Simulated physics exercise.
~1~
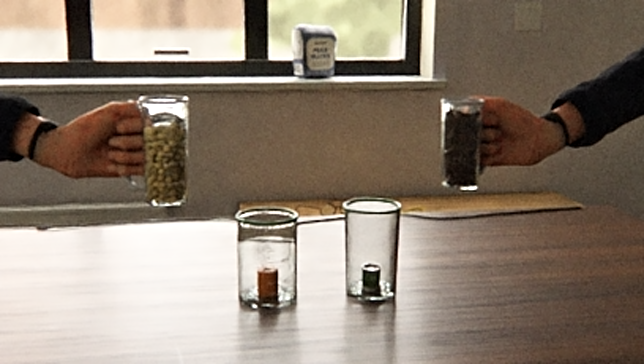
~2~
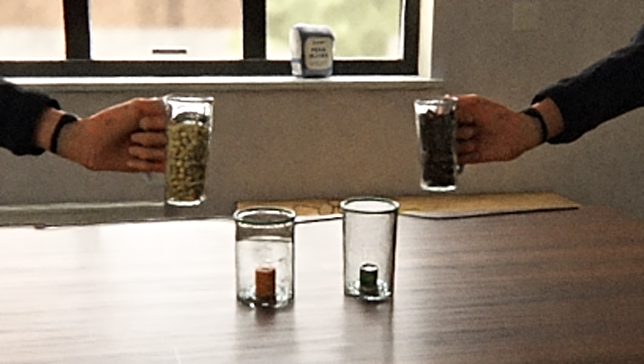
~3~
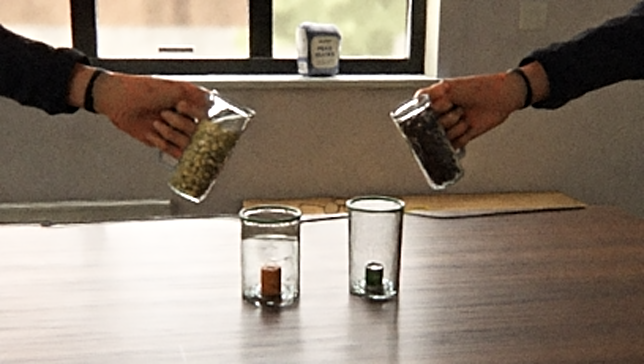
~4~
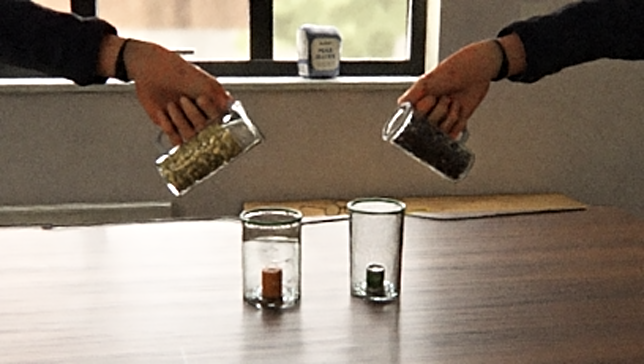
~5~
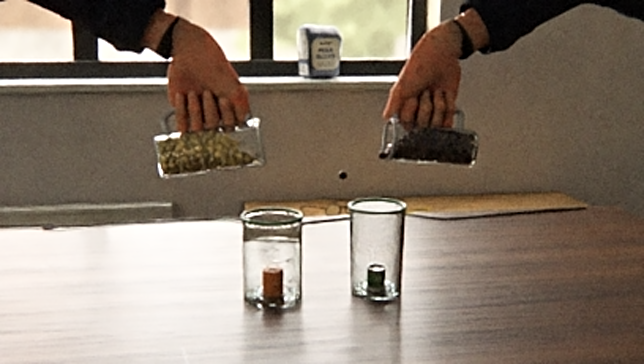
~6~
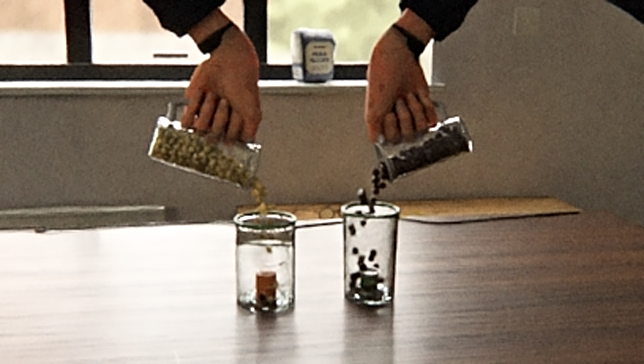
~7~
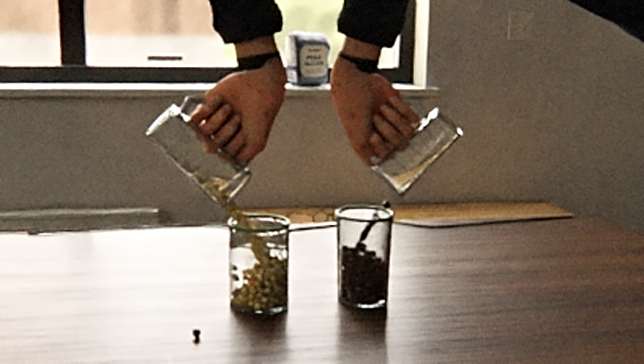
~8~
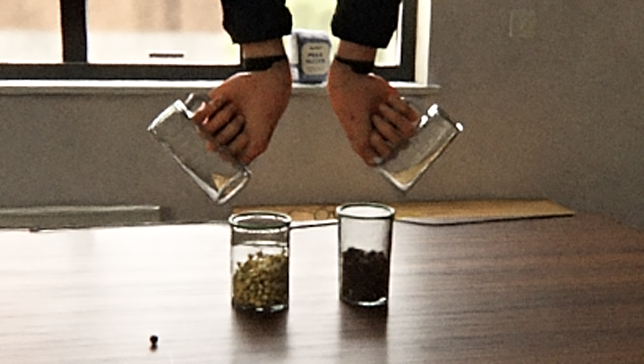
Two hands brought in glass mugs of greenish and dark beans, tipped them together and emptied them into two clear glasses on a table, covering the small orange and green objects inside, leaving both glasses about half full and one dark bean on the tabletop.
